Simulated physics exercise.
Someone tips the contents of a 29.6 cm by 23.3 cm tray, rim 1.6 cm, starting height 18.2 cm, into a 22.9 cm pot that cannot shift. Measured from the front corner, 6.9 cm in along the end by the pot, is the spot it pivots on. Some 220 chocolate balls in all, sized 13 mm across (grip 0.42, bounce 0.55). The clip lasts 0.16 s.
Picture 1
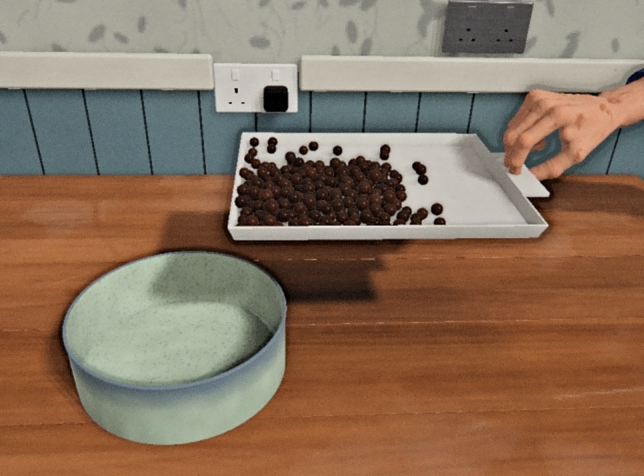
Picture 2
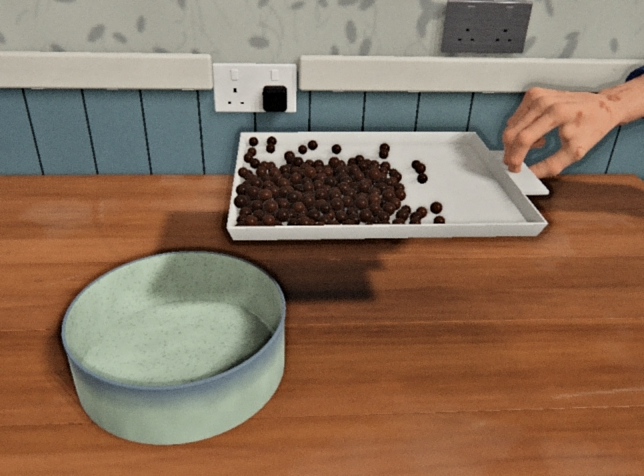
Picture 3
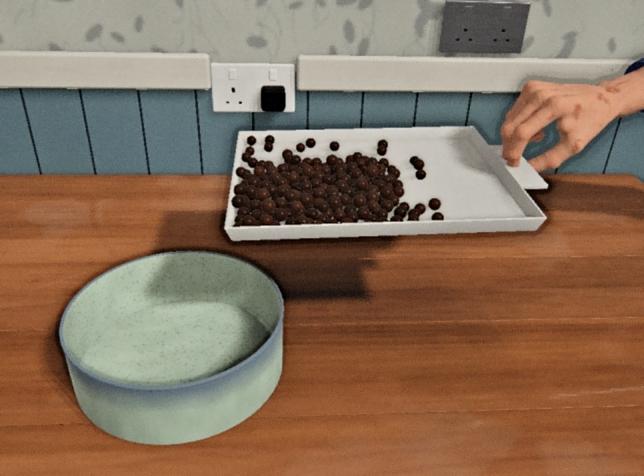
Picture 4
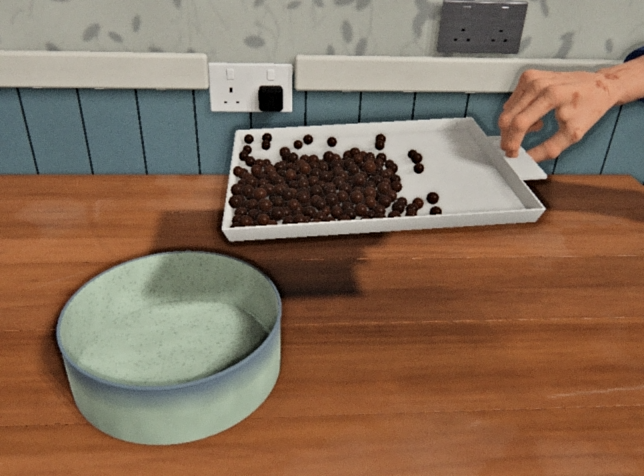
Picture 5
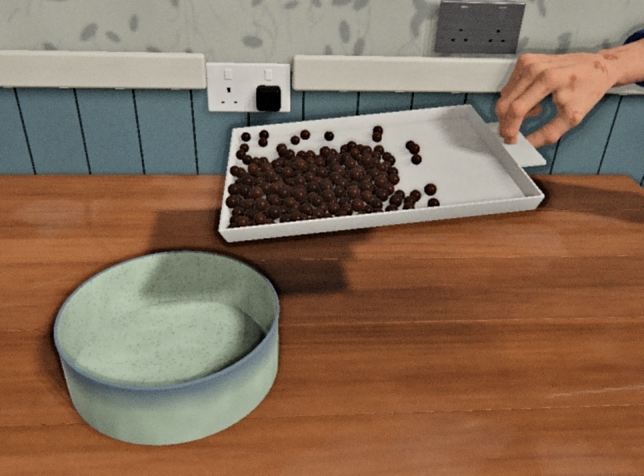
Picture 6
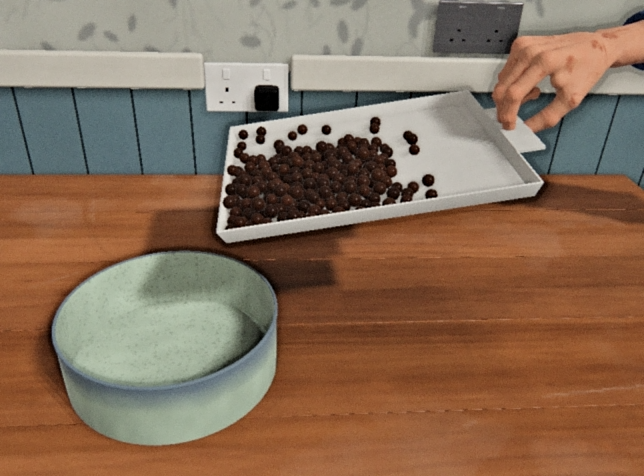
Hand slowly raising the right end of a white tray of dark chocolate balls beside a pale green pot on a wooden worktop.
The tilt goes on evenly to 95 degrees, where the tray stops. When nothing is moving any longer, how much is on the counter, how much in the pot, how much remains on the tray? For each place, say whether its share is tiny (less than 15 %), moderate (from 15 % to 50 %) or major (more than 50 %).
In the end counter: I predict a token amount of the load; pot: I predict upwards of half of the load; tray: I predict a token amount of the load.
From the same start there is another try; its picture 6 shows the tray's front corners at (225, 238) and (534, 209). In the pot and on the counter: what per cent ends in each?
That works out as pot 65 and counter 35.
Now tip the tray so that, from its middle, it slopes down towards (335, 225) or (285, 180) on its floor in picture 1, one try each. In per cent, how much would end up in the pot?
Near 60 and 55 percent, in that order.
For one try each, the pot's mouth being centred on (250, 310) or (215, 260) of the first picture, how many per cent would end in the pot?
Try one: ~ 80 %; try two: ~ 65 %.
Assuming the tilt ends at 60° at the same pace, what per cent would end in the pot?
Around 70 %, I reckon.
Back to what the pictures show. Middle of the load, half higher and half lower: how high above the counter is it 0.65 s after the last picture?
The halfway line is at about 20 cm.
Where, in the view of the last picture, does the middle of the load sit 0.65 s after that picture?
Near (204, 206).
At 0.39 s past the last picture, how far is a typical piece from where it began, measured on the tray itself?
It has moved some 2 cm from its start.
Then, 0.39 s after the last picture, tilt 51 degrees; the tray holds 100 %, the pot 0 %.
Then, 0.65 s after the last picture, tilt 79 degrees; the tray holds 60 %, the pot 25 %.
Then, 1.02 s after the last picture, tilt 95 degrees; the tray holds 0 %, the pot 95 %.
In the end, counter 5 %, pot 95 %, tray 0 %.
